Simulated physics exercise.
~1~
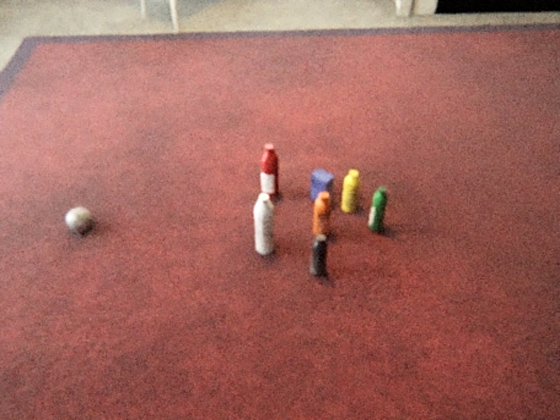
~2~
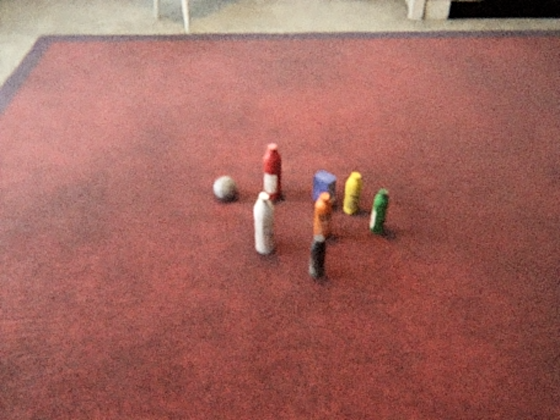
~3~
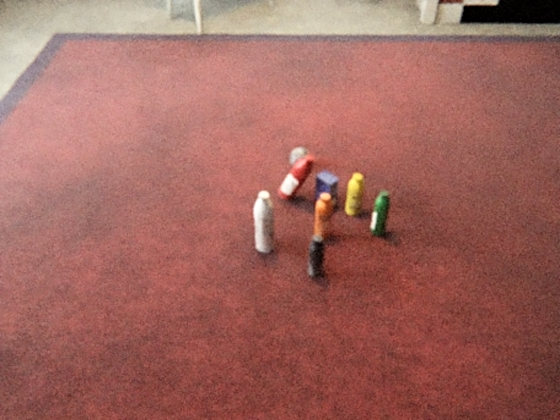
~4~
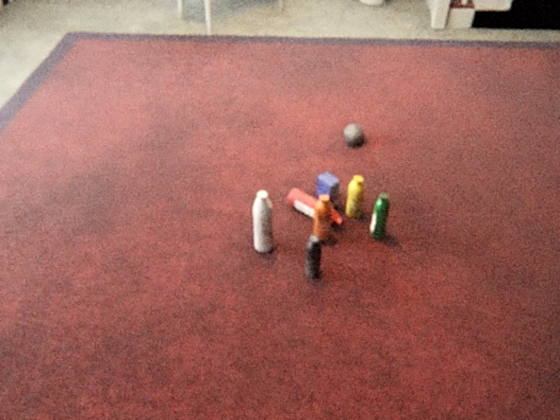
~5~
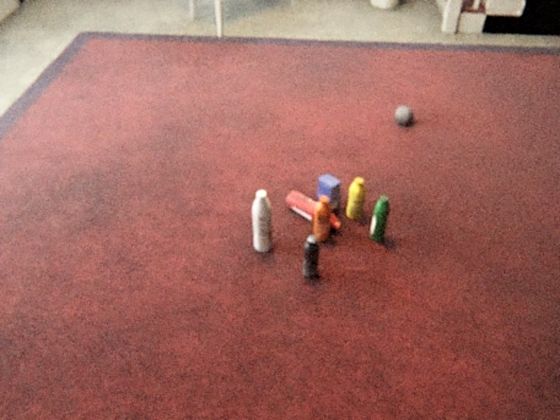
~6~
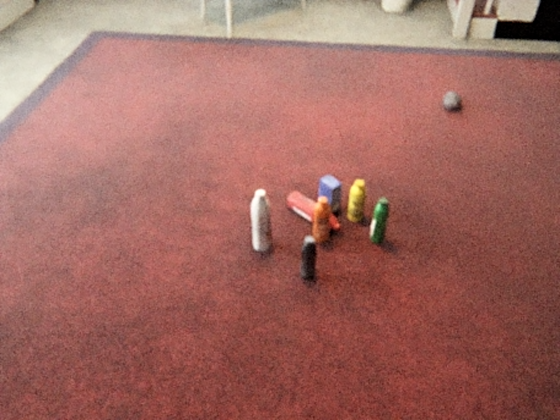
On a red carpet, a grey ball rolling right, knocking over the red bottle and rolling away beyond the other still-standing items.
